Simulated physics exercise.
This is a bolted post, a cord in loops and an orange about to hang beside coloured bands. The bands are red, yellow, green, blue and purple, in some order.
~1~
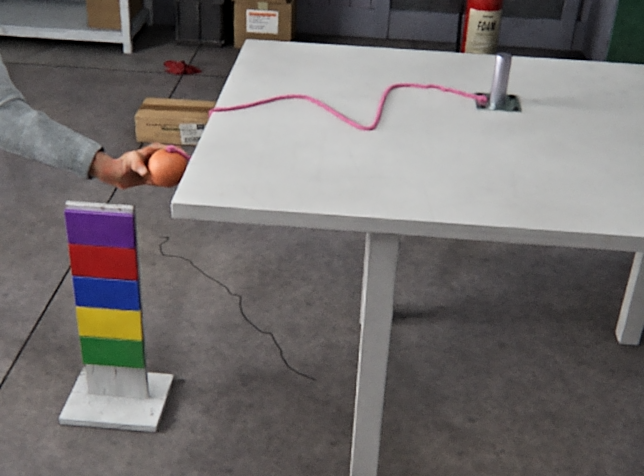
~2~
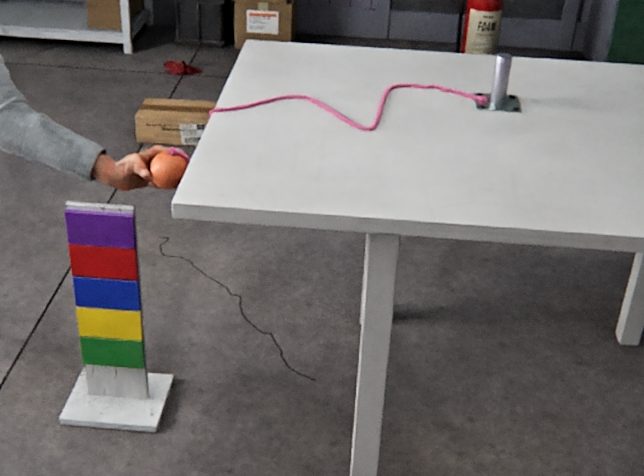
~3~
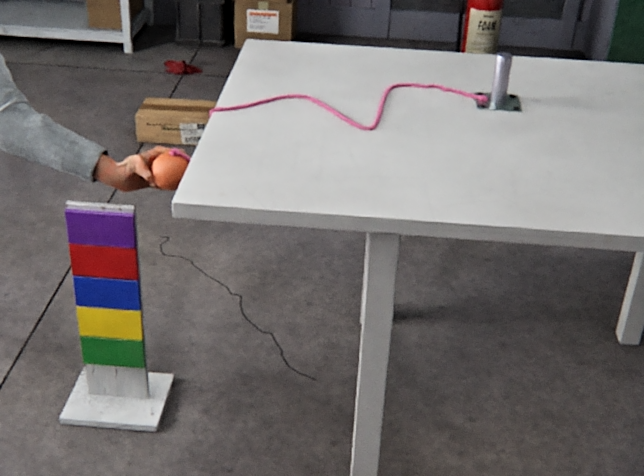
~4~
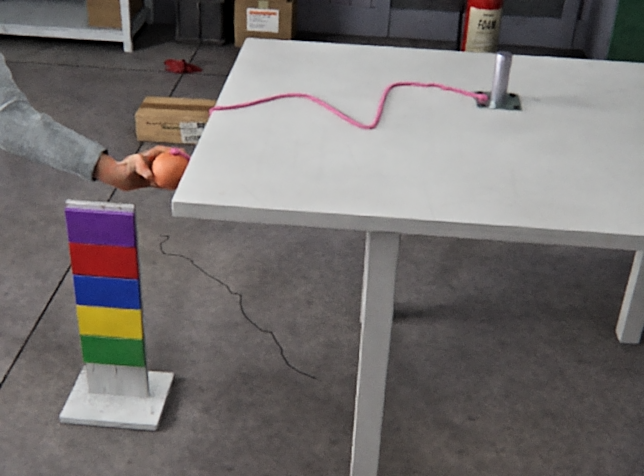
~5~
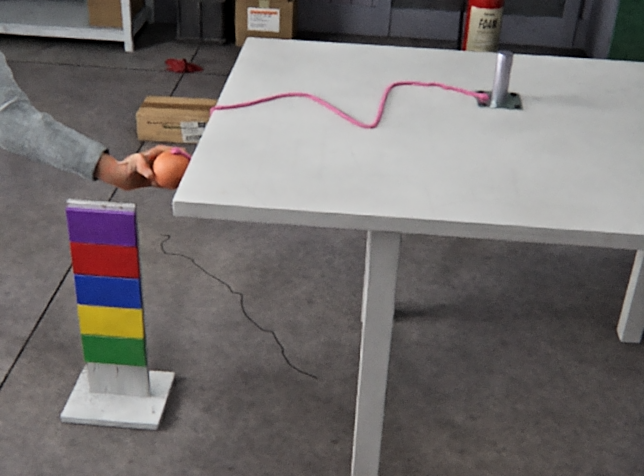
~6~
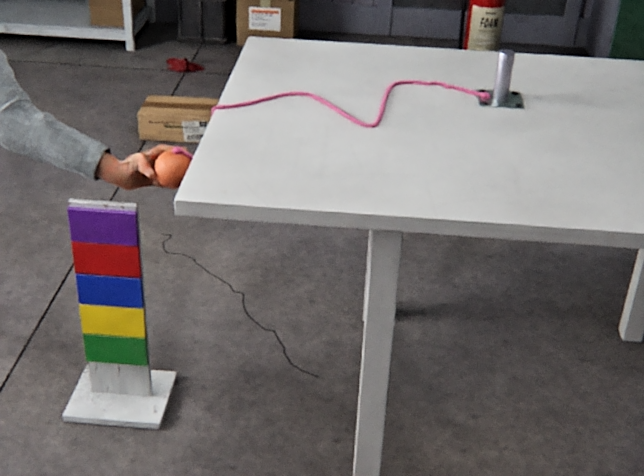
In a workshop, a hand held an orange ball at the corner of a white table, near a stand of coloured bands, while a pink cord lay curved across the tabletop; almost nothing moved.
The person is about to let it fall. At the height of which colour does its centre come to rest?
The cord holds its middle at yellow.
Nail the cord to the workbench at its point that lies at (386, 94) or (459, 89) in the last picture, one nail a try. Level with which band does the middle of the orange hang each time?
Try by try: Blue; yellow.
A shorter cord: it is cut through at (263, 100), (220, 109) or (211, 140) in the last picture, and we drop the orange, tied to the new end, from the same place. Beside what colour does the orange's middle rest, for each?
In that order: Purple; red; blue.
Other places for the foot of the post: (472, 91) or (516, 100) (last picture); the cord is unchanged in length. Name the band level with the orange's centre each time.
Try by try: Green; yellow.
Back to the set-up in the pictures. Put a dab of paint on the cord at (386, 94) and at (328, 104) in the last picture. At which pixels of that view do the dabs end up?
They go to (349, 98) and to (220, 121).
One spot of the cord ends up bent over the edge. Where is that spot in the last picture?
The one at (338, 111).
A little later, orange near (253, 298); level with yellow.
Next, orange near (208, 312); level with yellow.
When it is over, orange near (229, 309); level with yellow. At yellow.
